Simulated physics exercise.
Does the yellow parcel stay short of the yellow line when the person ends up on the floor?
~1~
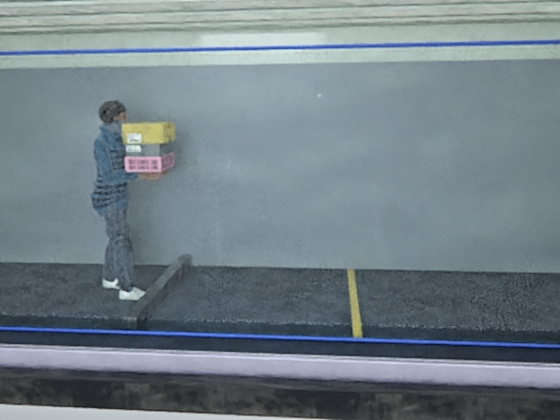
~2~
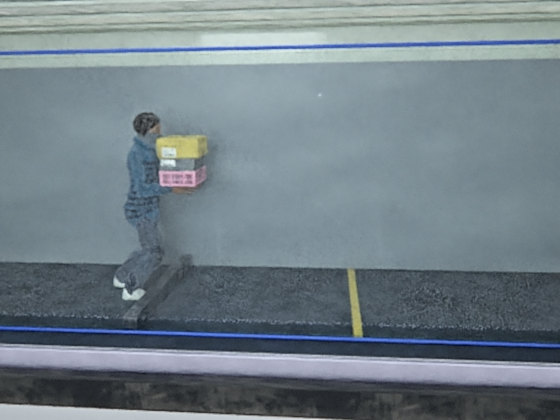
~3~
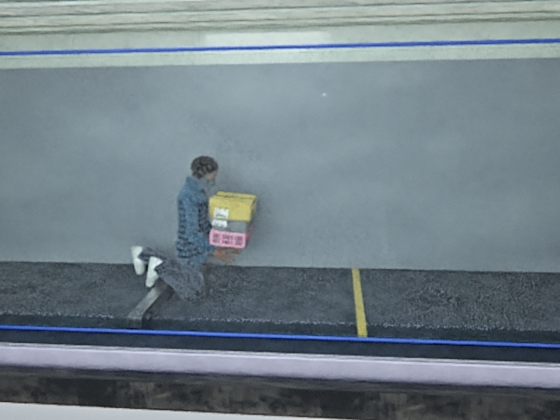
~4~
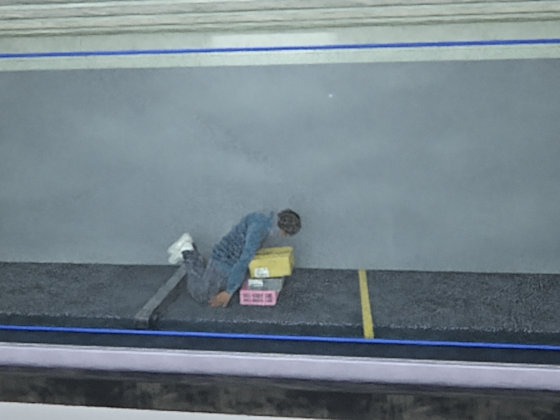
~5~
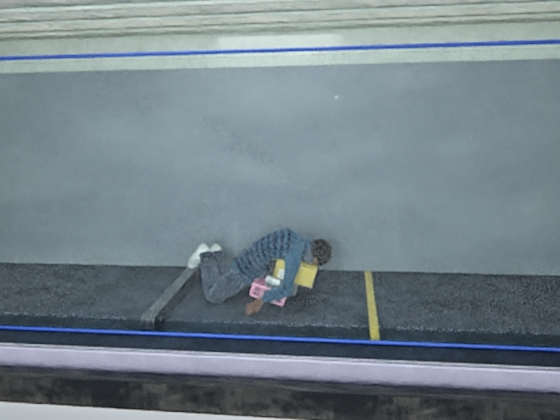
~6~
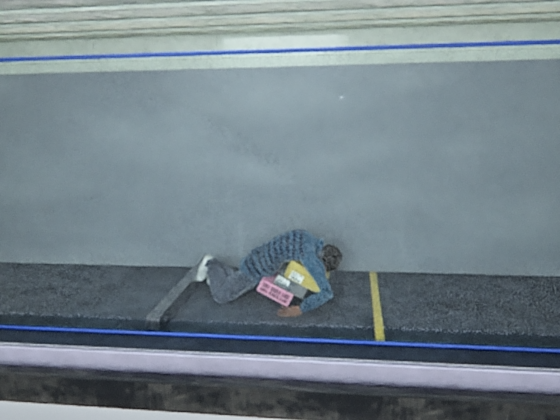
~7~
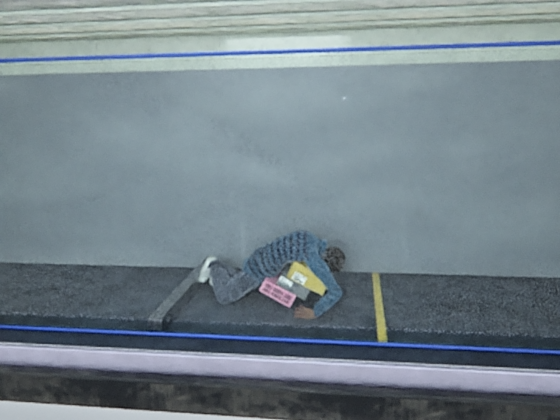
Yes, the yellow parcel stays short of the yellow line. It comes to rest tilted beneath the fallen person, to the left of the line.
A person carrying a yellow parcel, a grey carton and a pink crate walked right, tripped over a low rail, pitched forward onto the dark floor, and ended up lying curled over the tilted stack, just short of the yellow line.
